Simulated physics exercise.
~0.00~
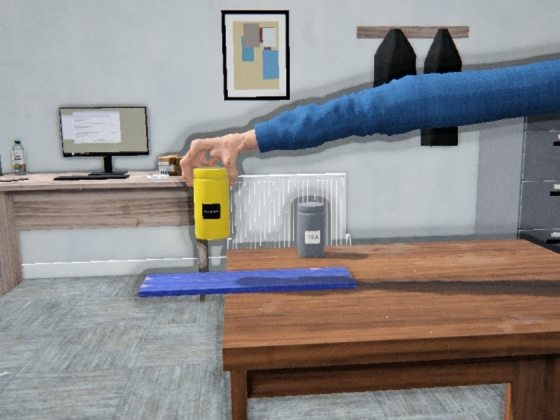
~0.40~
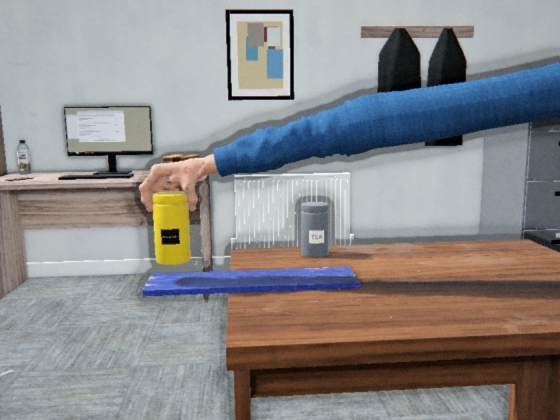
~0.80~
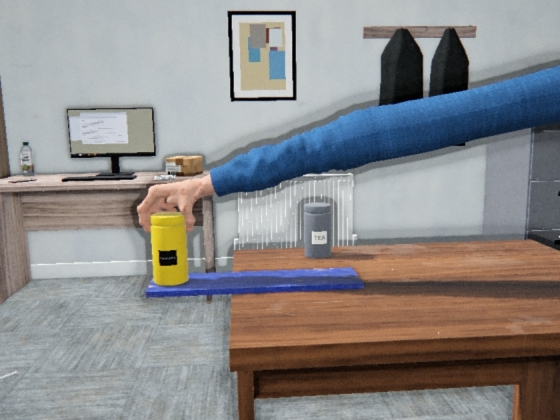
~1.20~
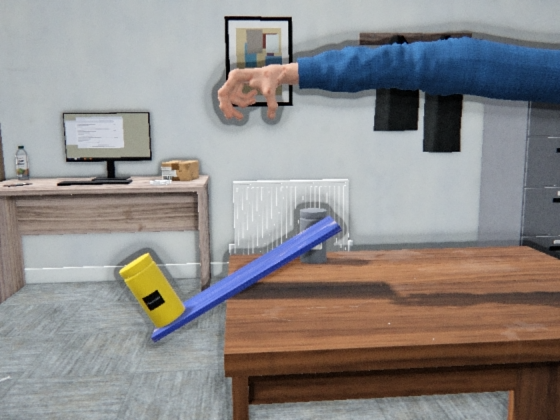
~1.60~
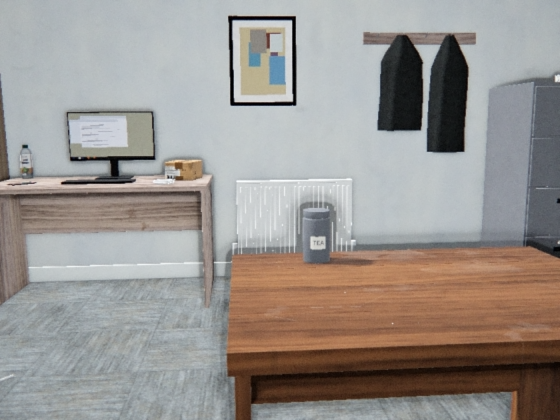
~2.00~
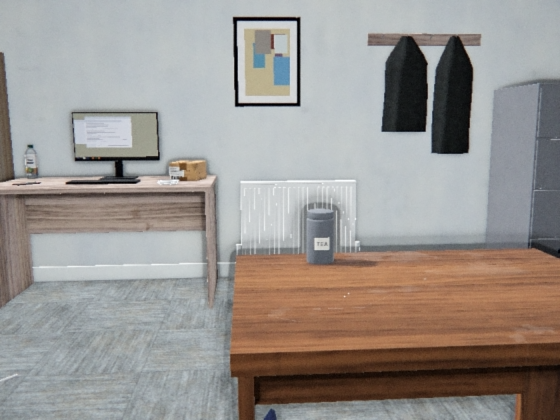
A hand lowered a yellow jar onto the overhanging end of a blue board on a wooden table and let go, and the board tipped off the edge with the jar, leaving only the grey jar standing on the table.
